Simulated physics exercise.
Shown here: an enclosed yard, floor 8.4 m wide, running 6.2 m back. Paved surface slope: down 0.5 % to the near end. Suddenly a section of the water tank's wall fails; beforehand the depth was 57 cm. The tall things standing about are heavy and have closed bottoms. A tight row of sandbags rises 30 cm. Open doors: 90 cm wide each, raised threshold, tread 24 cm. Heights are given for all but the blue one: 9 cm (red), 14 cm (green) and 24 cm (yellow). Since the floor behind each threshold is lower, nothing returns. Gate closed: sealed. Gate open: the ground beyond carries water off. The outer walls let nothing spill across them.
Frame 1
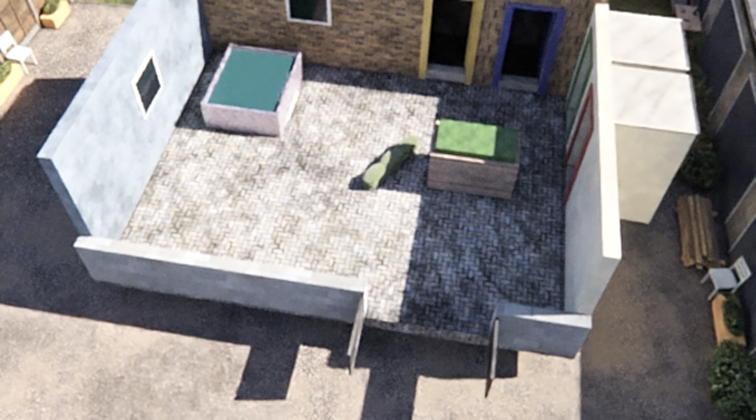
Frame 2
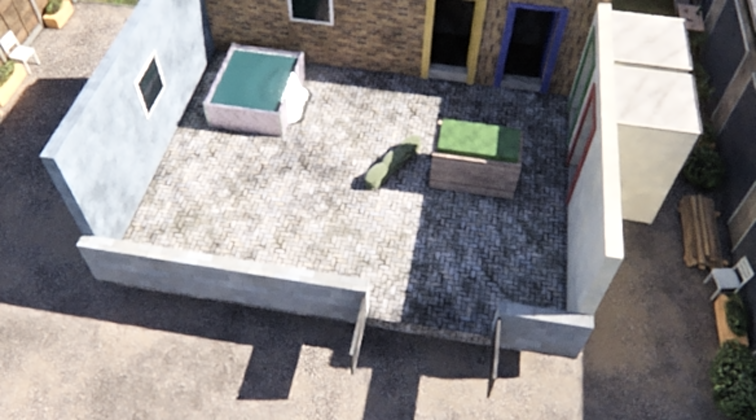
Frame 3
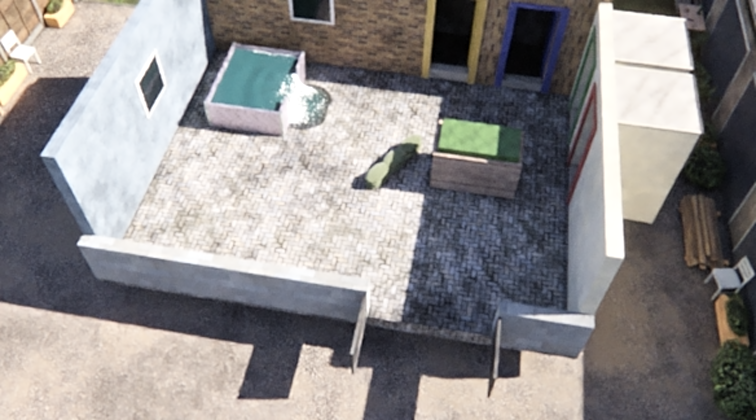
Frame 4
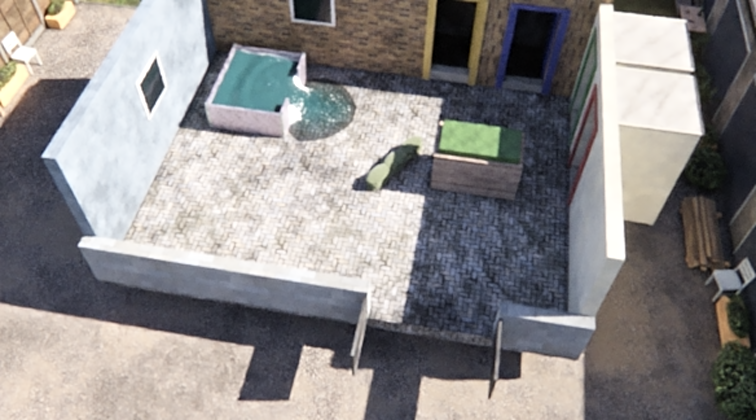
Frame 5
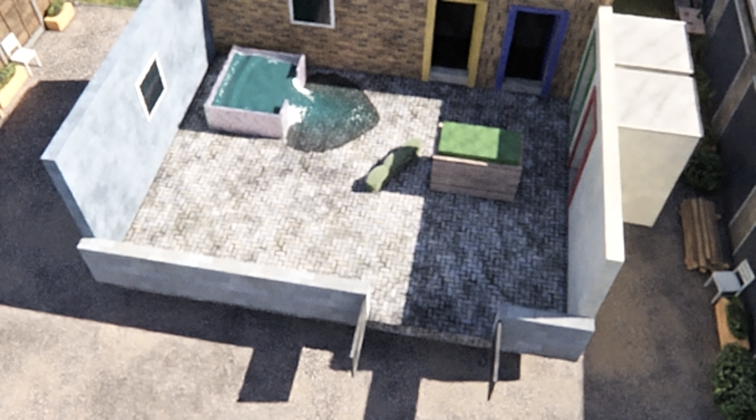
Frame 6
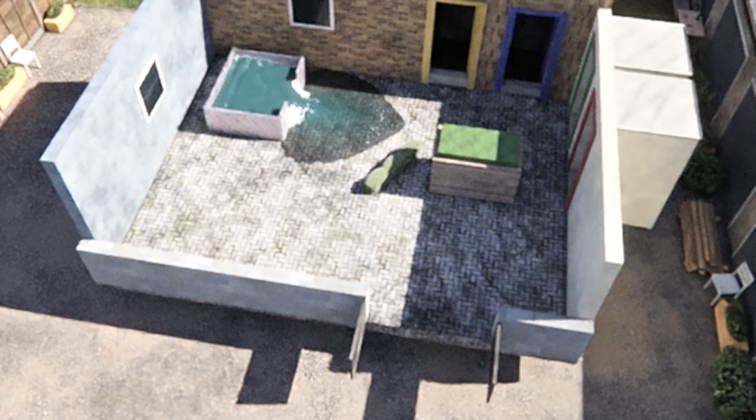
Water pours from the right side of the raised tank and spreads rightward across the paving.
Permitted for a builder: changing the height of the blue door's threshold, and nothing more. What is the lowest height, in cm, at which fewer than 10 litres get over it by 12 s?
10 cm.
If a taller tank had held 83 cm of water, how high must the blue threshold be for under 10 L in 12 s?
Then around 16 centimetres.
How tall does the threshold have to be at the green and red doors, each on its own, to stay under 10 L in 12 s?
Roughly 18 cm for the green door and roughly 6.0 cm for the red door.
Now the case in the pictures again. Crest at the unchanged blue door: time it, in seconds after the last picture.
The level tops out near 4.5 seconds.
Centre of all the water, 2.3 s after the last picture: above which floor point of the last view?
The water's centre is at about (352, 119).
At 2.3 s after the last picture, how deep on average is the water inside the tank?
Some 24 cm.
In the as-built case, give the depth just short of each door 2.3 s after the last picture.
Depths in cm - red: 6, blue: 6, green: 21, yellow: 7.
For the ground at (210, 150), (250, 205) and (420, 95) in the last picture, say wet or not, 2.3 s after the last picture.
So the three spots come out spared, spared, swamped, in that order.
Then, 0.7 s after the last picture water covers 20 % of the floor, deepest (32 cm) near (296, 111); it has not reached the blue door.
Then, 2.3 s after the last picture water covers 35 % of the floor, deepest (25 cm) near (565, 119); 6 cm at the blue door, 0 litres in over its 20 cm threshold.
Then, 11.3 s after the last picture water covers 75 % of the floor, deepest (8 cm) near (540, 337); 5 cm at the blue door, 0 litres in over its 20 cm threshold.
At the blue door as built, the water peaked near 13 cm, 4.7 s after the last picture.
Run again over the same 12 s with other heights there, 17 litres in over 8.5 cm, 5 litres over 11.5 cm. The limit of 10 litres is kept from about 10 cm up.
